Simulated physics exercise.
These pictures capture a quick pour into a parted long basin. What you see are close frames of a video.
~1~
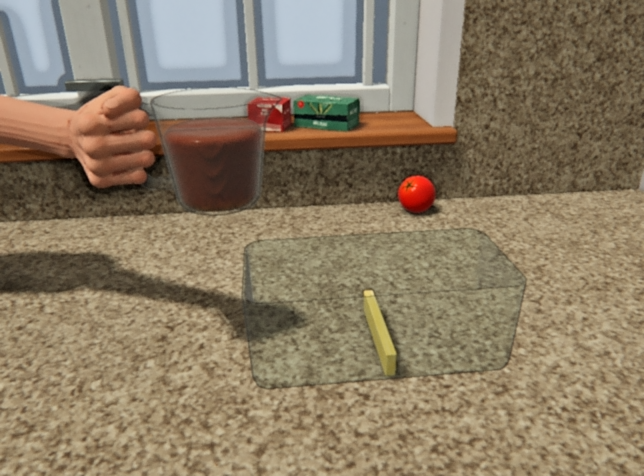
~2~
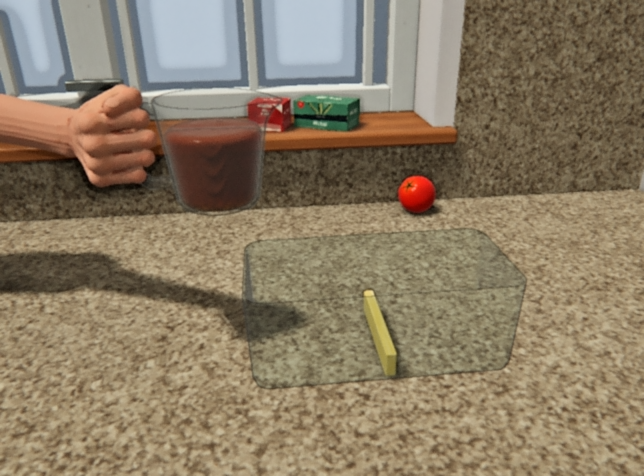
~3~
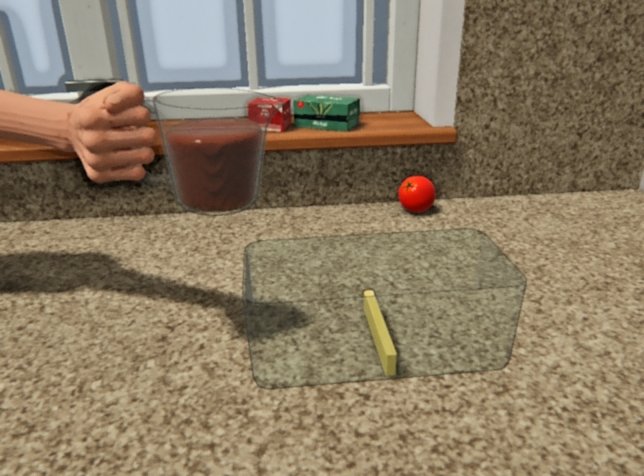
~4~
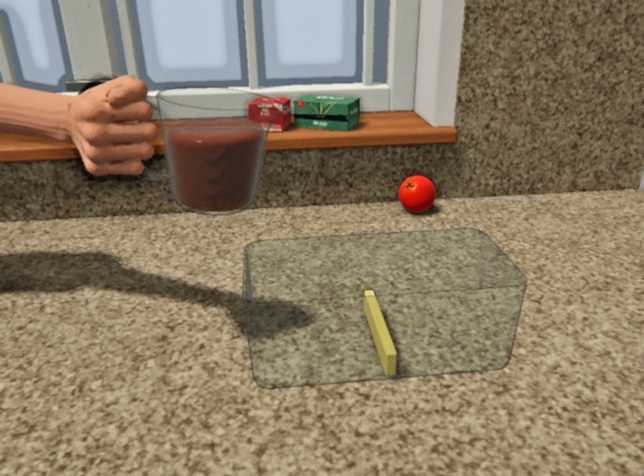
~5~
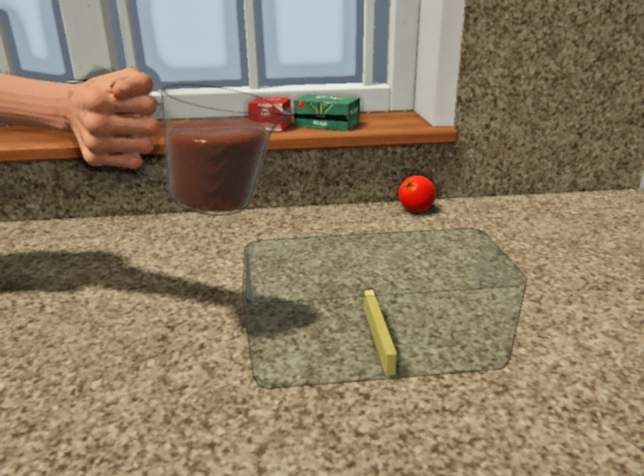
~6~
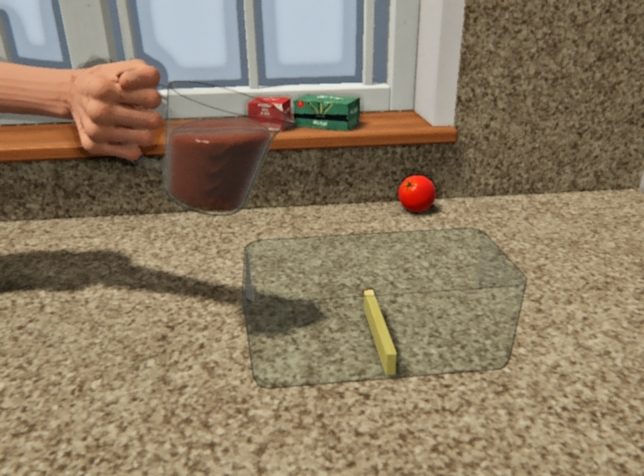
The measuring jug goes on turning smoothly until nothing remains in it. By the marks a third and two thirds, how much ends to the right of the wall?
The amount right of the wall is going to stop below one third.
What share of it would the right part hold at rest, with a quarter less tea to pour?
Estimate: Around 10 per cent.
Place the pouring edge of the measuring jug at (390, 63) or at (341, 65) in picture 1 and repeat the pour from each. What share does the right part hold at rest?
In order, roughly 85 percent and 80 percent.
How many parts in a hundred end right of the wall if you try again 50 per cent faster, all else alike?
I'd estimate about 10 percent ends up there.
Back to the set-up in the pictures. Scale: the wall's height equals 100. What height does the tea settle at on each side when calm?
The left part 60 per cent, the right part 10.
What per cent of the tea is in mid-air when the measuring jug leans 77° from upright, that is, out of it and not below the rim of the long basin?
Something like 20 per cent of it.
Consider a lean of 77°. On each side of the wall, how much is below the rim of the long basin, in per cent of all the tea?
Left 5 per cent, right 0 per cent.
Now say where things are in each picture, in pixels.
In the first frame, it leans 0°; its right rim is at (282, 98); the tea meets the walls at (164, 129) and (262, 126); the long basin's rim runs from (244, 271) to (503, 255); the wall's top is at (379, 321).
In the second frame, it leans 1°; its right rim is at (283, 99); the tea meets the walls at (165, 129) and (262, 126).
In the third frame, it leans 3°; its right rim is at (285, 101); the tea meets the walls at (165, 129) and (263, 127).
In the fourth frame, it leans 7°; its right rim is at (288, 106); the tea meets the walls at (168, 128) and (264, 127).
In the fifth frame, it leans 11°; its right rim is at (292, 112); the tea meets the walls at (170, 129) and (267, 127).
In the sixth frame, it leans 18°; its right rim is at (295, 120); the tea meets the walls at (170, 131) and (272, 128).
A moment on, the measuring jug is tipped on its side and 73 per cent is still to pour, 5 is left of the wall and 0 right of it.
Next, the measuring jug is tipped right over and 16 per cent is still to pour, 63 is left of the wall and 2 right of it.
Then the measuring jug is tipped right over and 1 per cent is still to pour, 83 is left of the wall and 10 right of it.
Later the measuring jug is tipped right over and 0 per cent is still to pour, 84 is left of the wall and 12 right of it.
At rest 83 per cent lies left of the wall, 12 right of it and 4 outside.
